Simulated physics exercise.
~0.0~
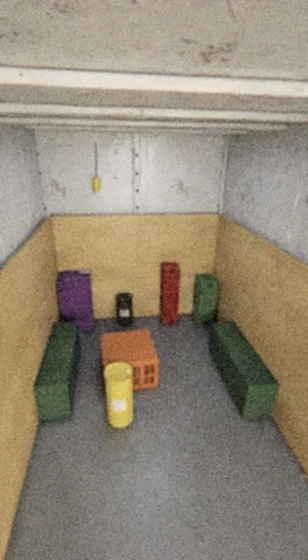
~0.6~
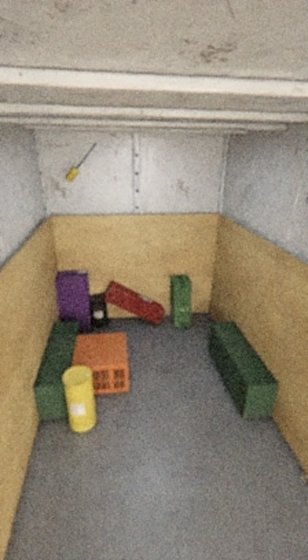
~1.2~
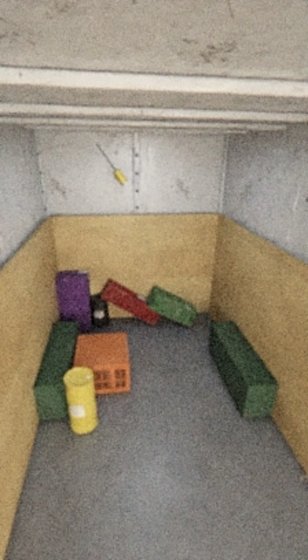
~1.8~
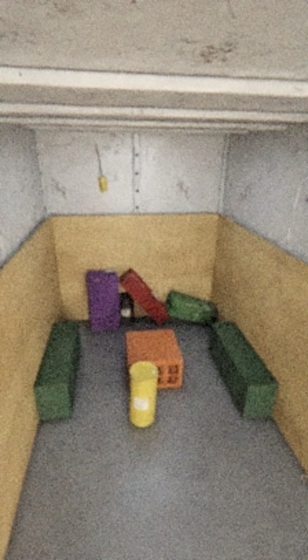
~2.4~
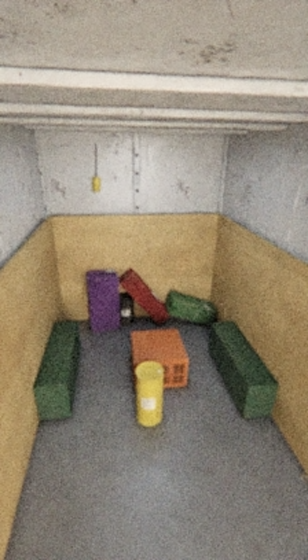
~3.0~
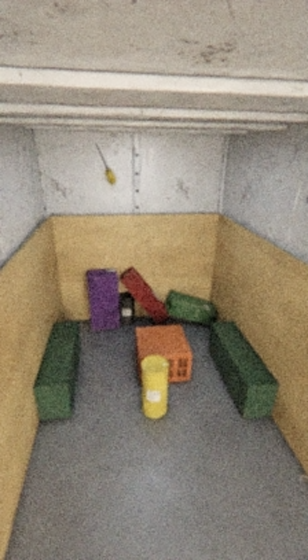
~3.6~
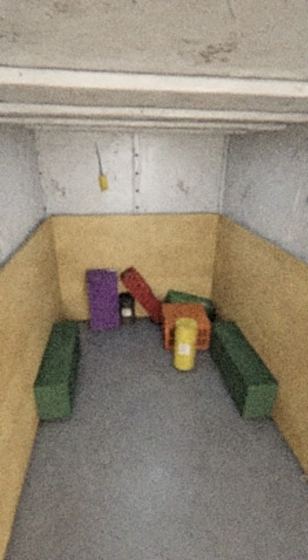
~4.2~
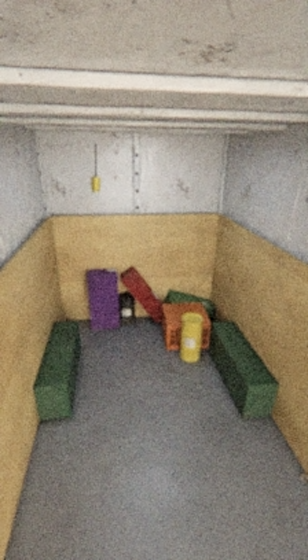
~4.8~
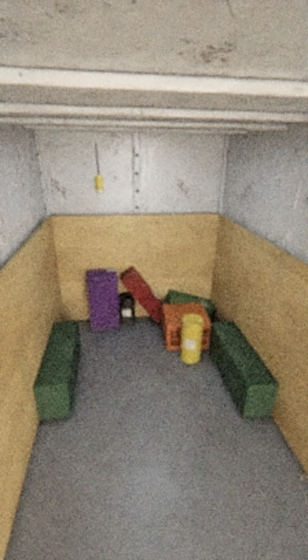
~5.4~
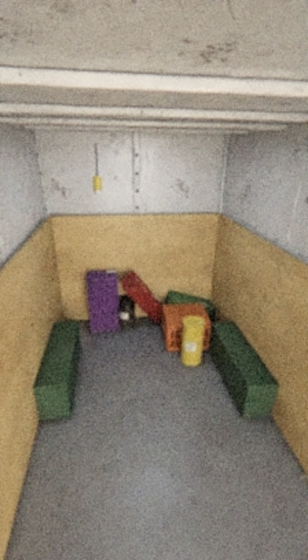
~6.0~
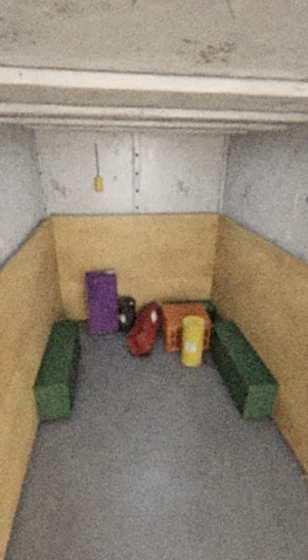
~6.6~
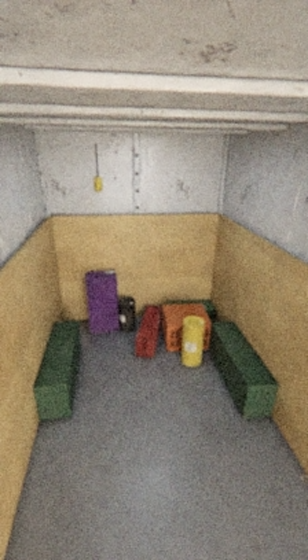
In a van's load bay, boxes slide and tip, leaving red and green ones toppled.
